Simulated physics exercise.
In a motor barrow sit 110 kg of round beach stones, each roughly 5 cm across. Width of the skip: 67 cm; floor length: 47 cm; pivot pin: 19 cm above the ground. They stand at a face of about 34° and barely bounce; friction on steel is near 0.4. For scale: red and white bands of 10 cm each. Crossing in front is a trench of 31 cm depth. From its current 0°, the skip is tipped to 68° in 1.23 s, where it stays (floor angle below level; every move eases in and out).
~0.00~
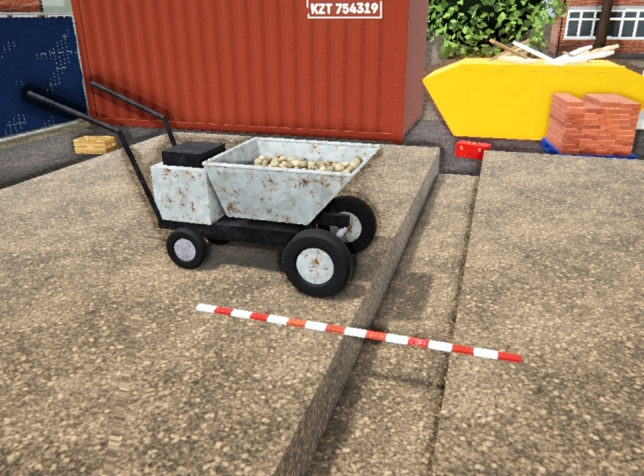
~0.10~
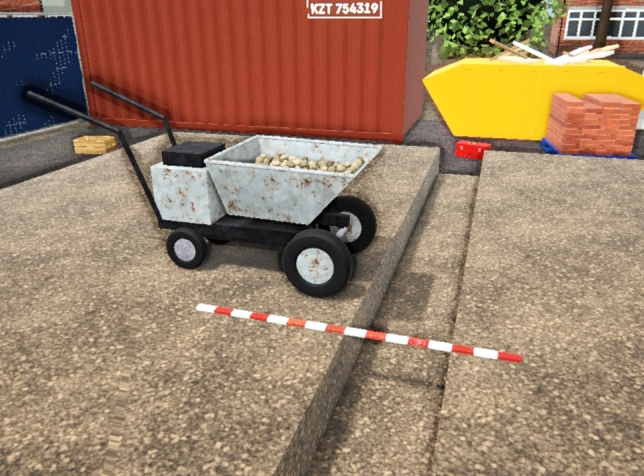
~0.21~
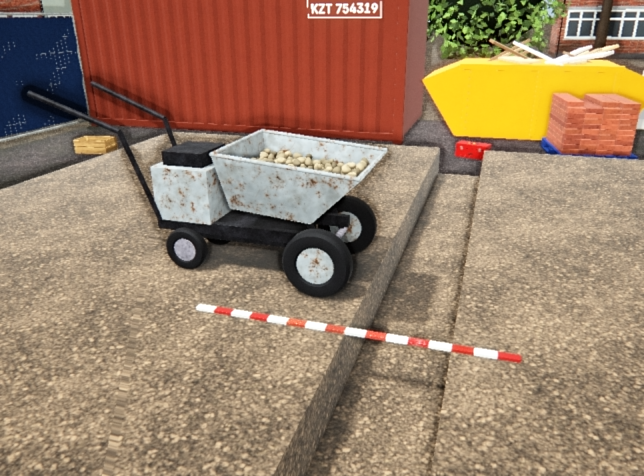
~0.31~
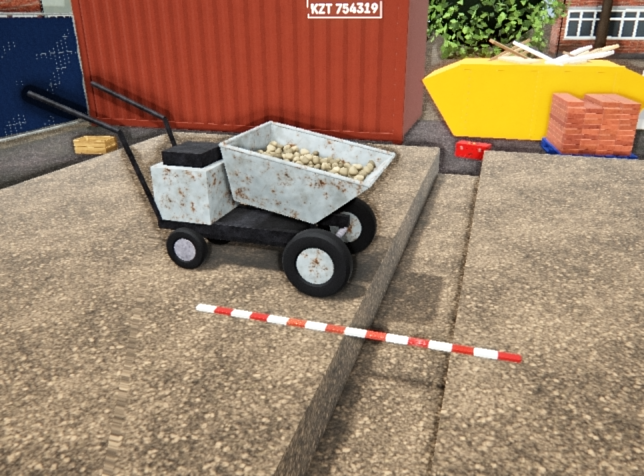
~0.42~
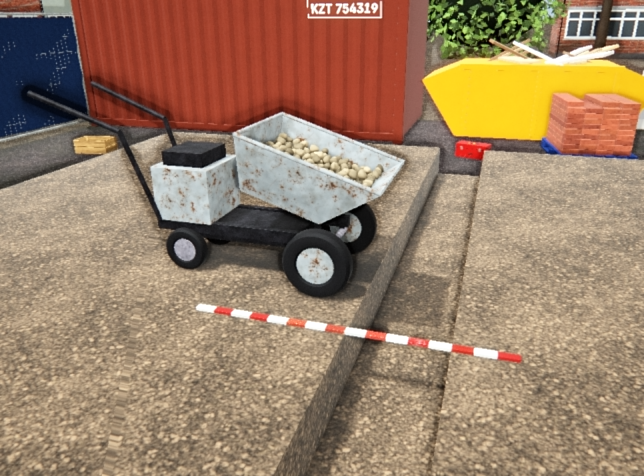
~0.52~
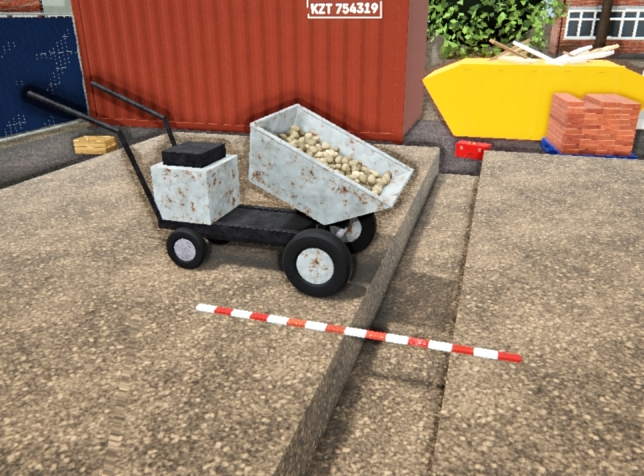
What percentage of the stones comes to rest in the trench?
About 56 per cent.
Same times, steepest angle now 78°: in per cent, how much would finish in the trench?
Roughly 65%.
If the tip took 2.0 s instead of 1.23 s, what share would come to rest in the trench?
Close to 65 percent, then.
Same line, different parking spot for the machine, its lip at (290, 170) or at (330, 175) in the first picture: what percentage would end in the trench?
Result: Close to 100 then close to 85 per cent.
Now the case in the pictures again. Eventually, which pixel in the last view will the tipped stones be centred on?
(454, 320).
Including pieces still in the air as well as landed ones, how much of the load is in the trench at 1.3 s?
By that moment, roughly 20 per cent of the load.
After 0.9 s the floor is at 57°; 100 % in the skip; the foremost stones are at (415, 229).
After 1.3 s the floor is at 68°; 60 % in the skip, 20 % in the trench, 20 % past the trench; the foremost stones are at (505, 307).
After 1.7 s the floor is at 68°; 20 % in the skip, 37 % in the trench, 42 % past the trench; the foremost stones are at (601, 304).
After 3.6 s the floor is at 68°; 0 % in the skip, 56 % in the trench, 44 % past the trench; the foremost stones are past the picture's edge.
